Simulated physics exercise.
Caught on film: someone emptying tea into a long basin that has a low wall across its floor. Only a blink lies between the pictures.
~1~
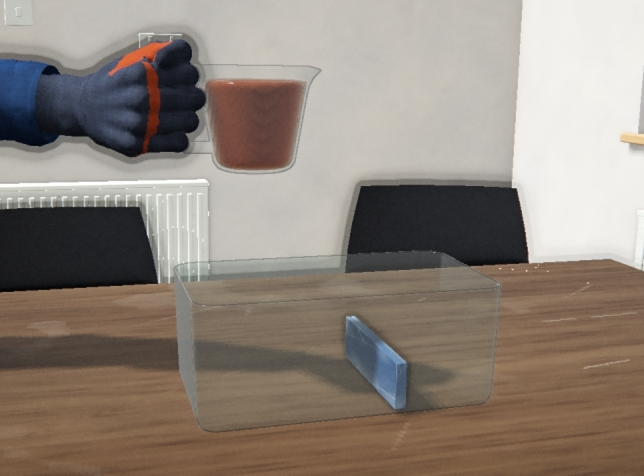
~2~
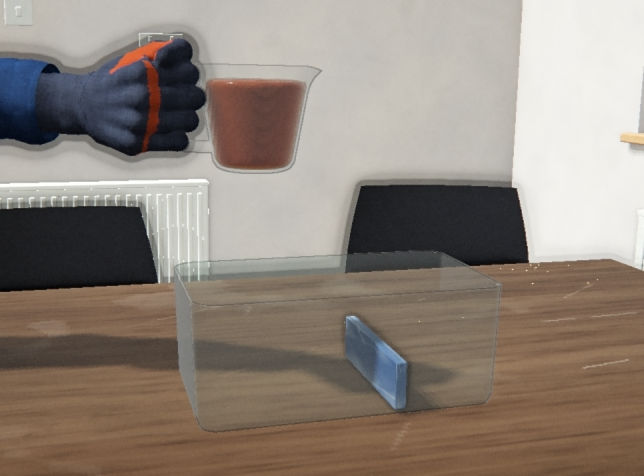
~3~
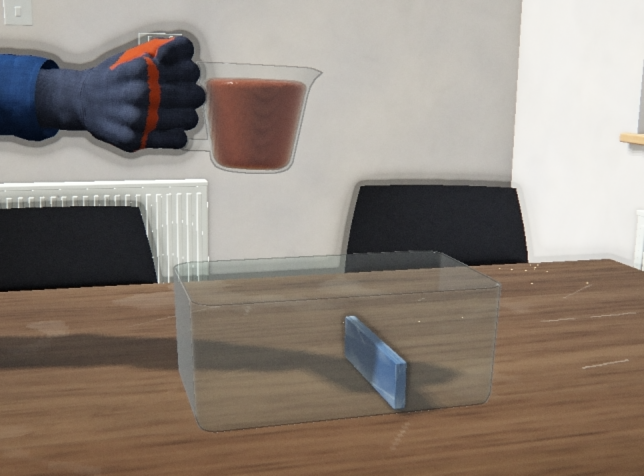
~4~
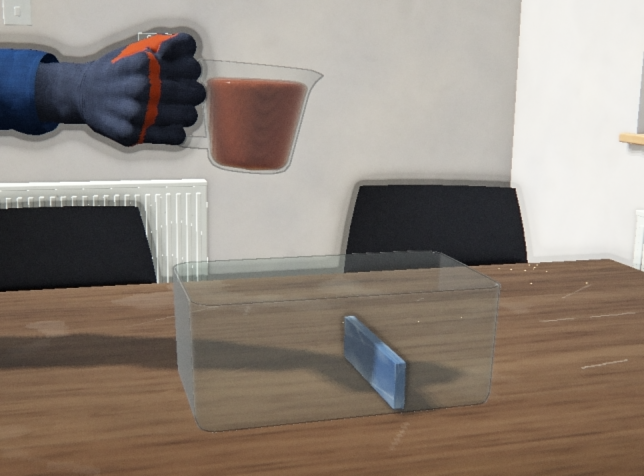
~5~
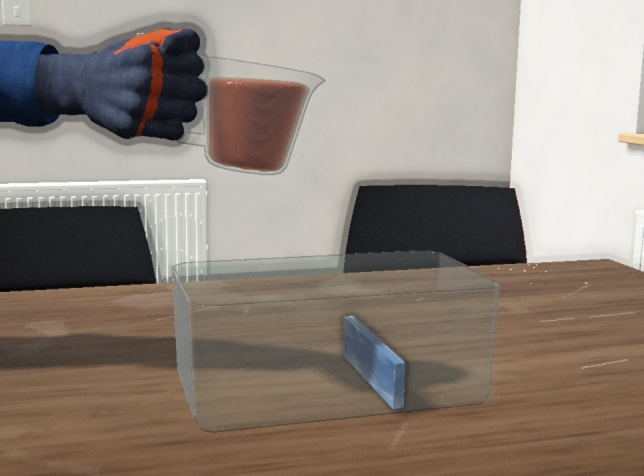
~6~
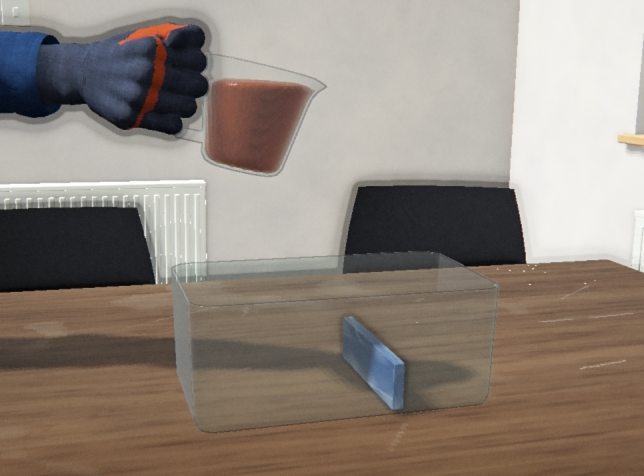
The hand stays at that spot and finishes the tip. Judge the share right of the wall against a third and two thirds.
In the end between a third and two thirds is right of the wall.
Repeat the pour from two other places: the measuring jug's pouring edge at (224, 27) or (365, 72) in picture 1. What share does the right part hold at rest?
About 5 and 80 per cent.
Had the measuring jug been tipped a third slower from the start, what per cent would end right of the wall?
About 65 per cent.
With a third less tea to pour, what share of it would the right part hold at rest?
Some 30 per cent.
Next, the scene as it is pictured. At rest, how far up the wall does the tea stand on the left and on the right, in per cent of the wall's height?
The left part 10 per cent, the right part 40.
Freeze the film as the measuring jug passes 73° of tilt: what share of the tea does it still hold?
Near 65 %.
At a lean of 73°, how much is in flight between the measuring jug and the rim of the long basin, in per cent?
Close to 30 per cent.
A moment on, the measuring jug is tipped part way and 65 per cent is still to pour, 1 is left of the wall and 6 right of it.
Next, the measuring jug is tipped right over and 10 per cent is still to pour, 19 is left of the wall and 51 right of it.
Then the measuring jug is tipped right over and 0 per cent is still to pour, 43 is left of the wall and 55 right of it.
Later the measuring jug is tipped right over and 0 per cent is still to pour, 43 is left of the wall and 55 right of it.
Finally, 43 per cent lies left of the wall, 55 right of it and 1 outside.
